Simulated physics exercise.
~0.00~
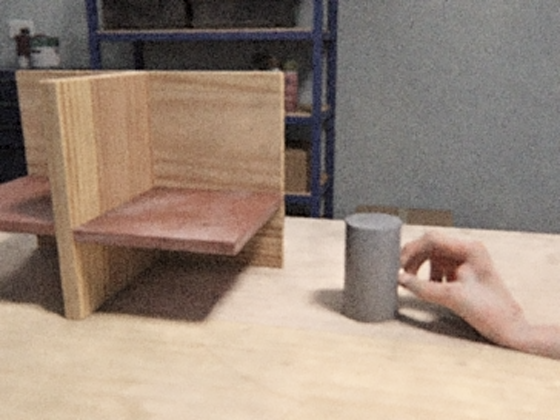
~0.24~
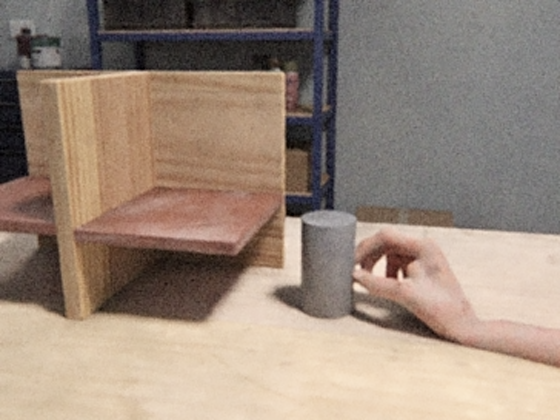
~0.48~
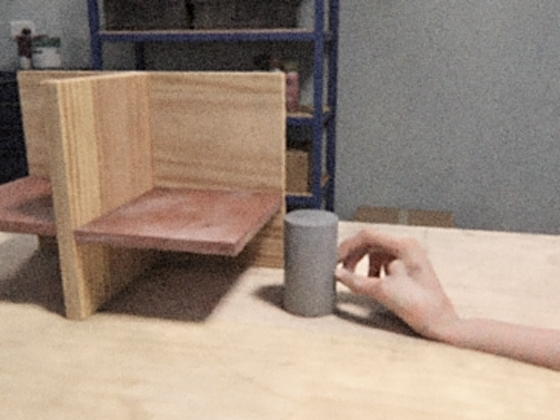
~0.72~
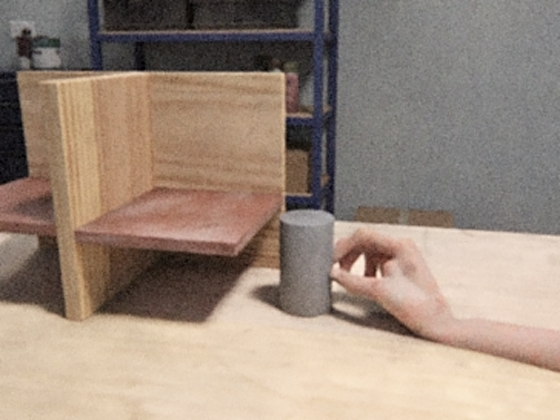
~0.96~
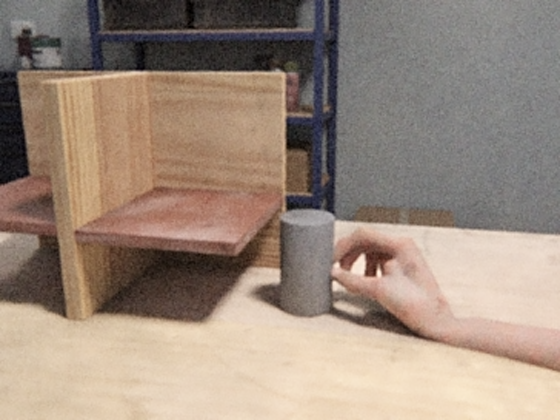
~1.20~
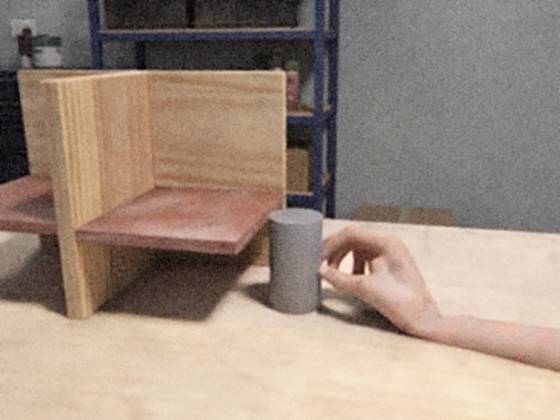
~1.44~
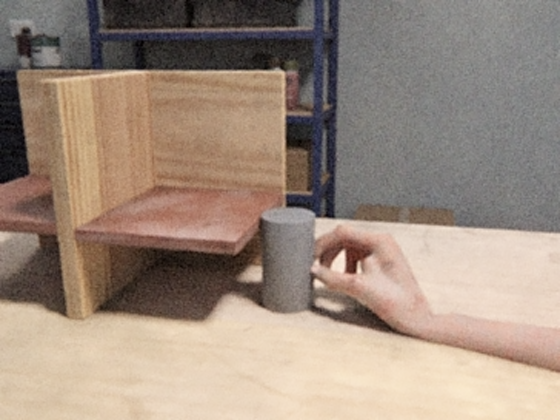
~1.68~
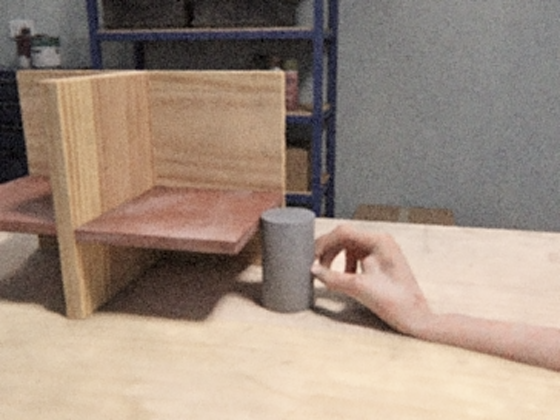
A hand slides a grey cylinder left across a table, stopping beside a wooden shelf's edge.
